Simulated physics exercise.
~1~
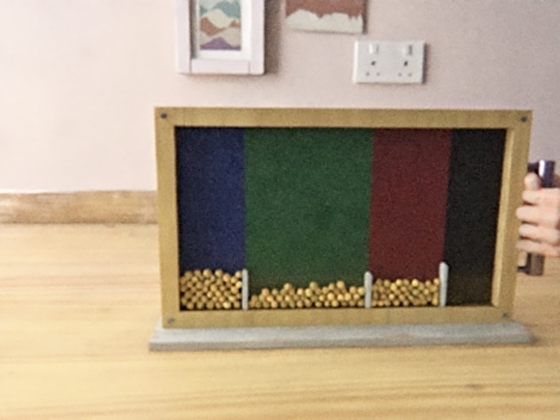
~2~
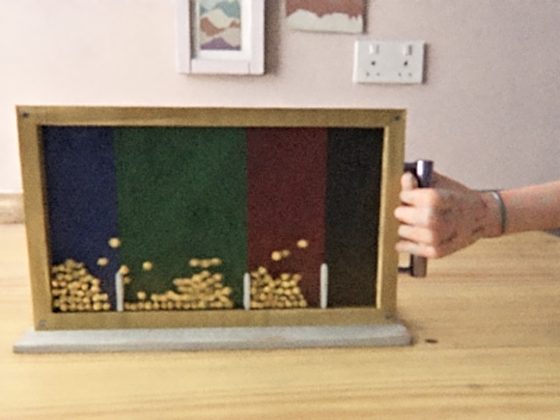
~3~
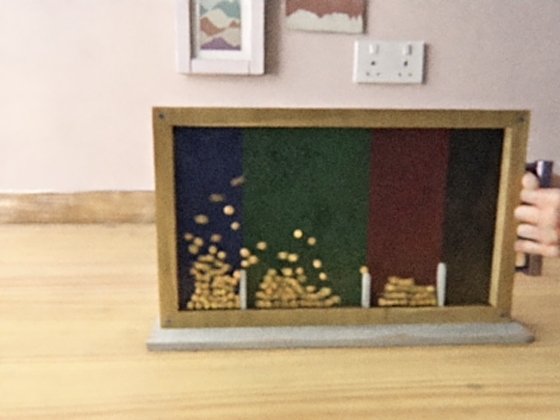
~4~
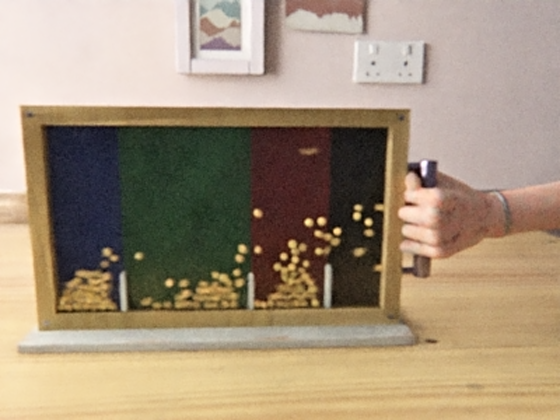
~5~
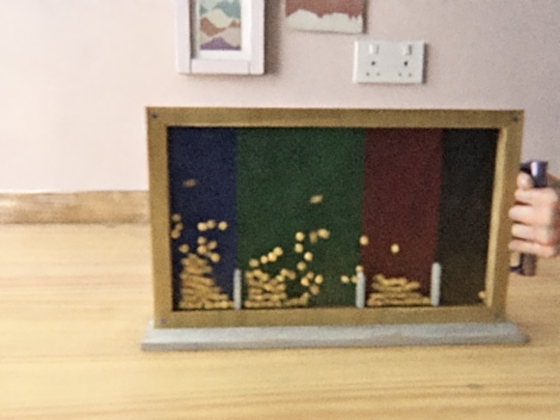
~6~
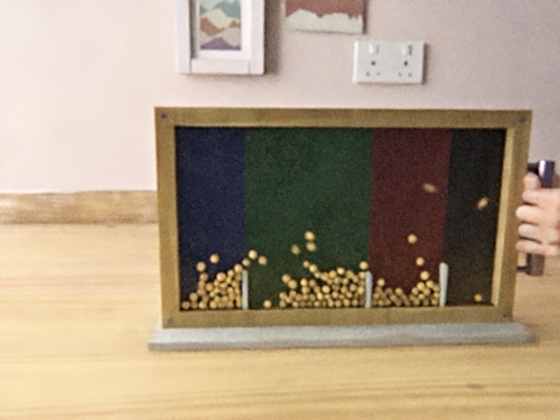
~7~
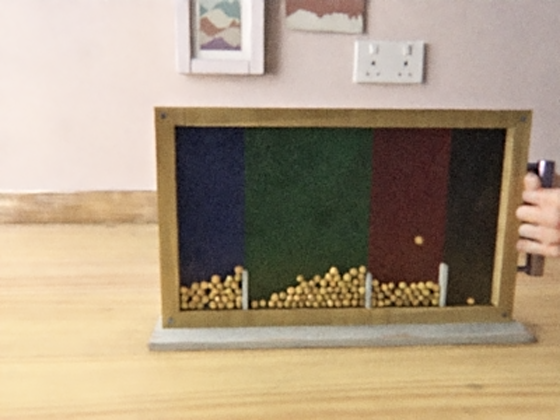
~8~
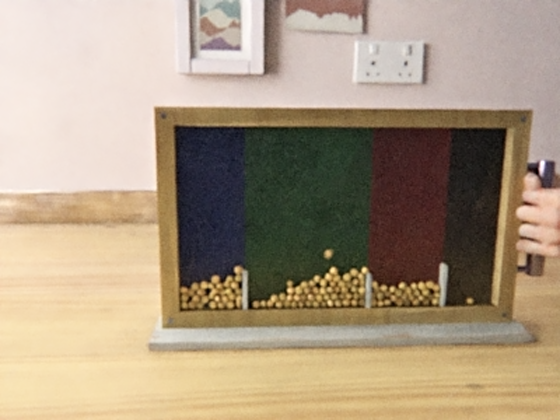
At the start, a wooden-framed upright box with blue, green, red and black strips stands on a table, small pale beads lying low behind short dividers, with the black strip empty. A hand gripping the handle on its right side shoves the box left, then right again, and the beads begin to hop. It goes left once more, scattering beads higher and some into the black strip, then returns right. As the box stops where it began, the beads drop and settle. They finish heaped highest in the green strip near the red, with one bead in the black.
